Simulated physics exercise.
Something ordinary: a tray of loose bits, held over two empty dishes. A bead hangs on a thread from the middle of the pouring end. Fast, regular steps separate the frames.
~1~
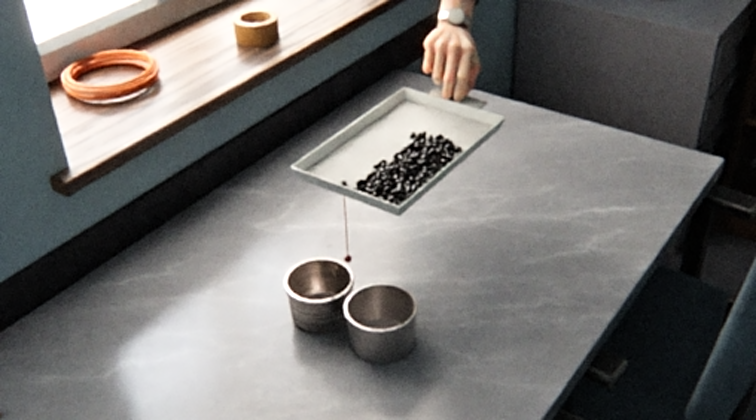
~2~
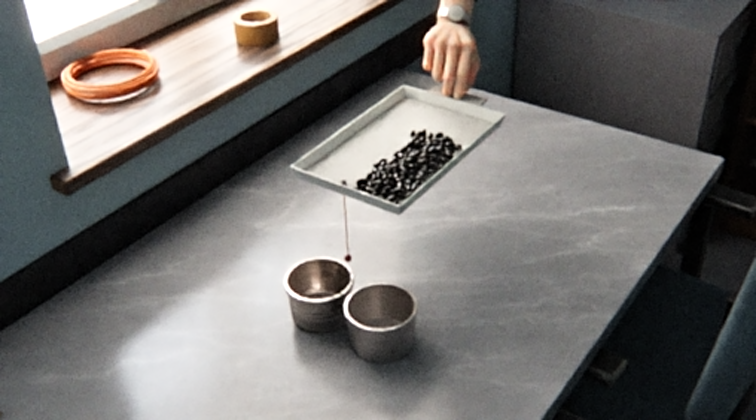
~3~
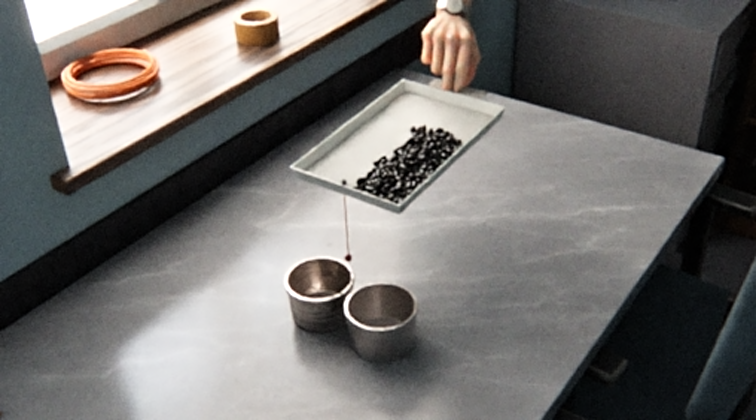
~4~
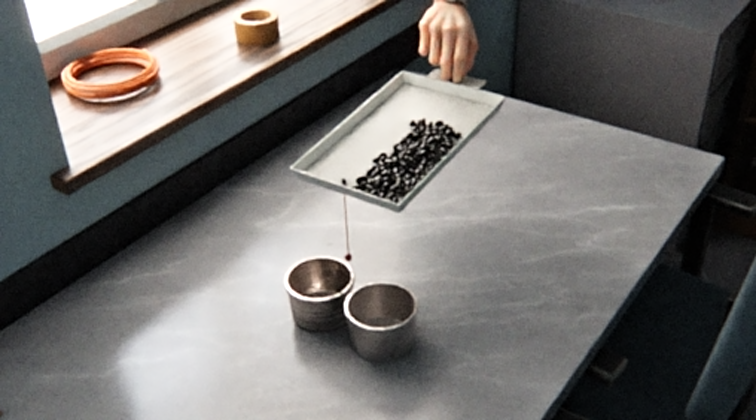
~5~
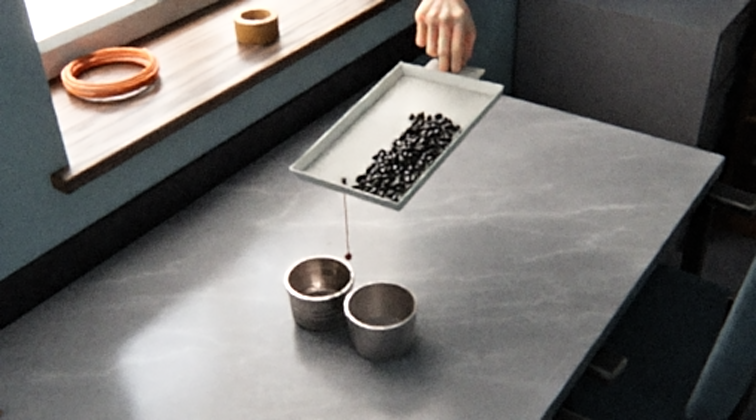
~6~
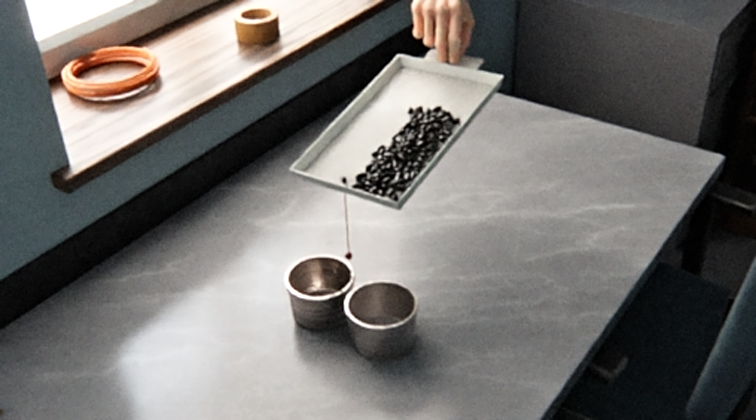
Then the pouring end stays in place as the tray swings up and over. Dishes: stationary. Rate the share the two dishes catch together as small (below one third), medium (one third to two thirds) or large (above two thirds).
Medium.
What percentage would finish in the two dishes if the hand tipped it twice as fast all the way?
Roughly 50%.
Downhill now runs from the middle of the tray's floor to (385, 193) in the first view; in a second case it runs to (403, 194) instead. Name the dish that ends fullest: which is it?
Try one - the dish to the right; try two - the dish to the right.
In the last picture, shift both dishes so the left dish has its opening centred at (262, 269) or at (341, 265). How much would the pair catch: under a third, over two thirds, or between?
Taking the tries in order: Between a third and two thirds and under a third.
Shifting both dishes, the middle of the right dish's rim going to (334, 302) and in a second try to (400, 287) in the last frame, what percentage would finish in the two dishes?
Close to 50 in a hundred, then close to 20 in a hundred.
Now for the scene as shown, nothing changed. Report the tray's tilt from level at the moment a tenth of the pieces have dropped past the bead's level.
Near 95 degrees.
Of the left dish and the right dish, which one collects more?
Winner noted as the left of the two.
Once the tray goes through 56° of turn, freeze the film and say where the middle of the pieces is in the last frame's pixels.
Near (353, 166).
Soon after the last picture, tray tipped steeply; nearly all on the tray; a stray few in the air.
A little later, tray tipped right over; most on the tray; a small part in the left dish; a stray few outside both; a stray few in the air.
Later still, tray tipped past a quarter turn; a stray few in the right dish; about half in the left dish; about half outside both.
At rest, tray tipped past a quarter turn; a stray few in the right dish; about half in the left dish; about half outside both.
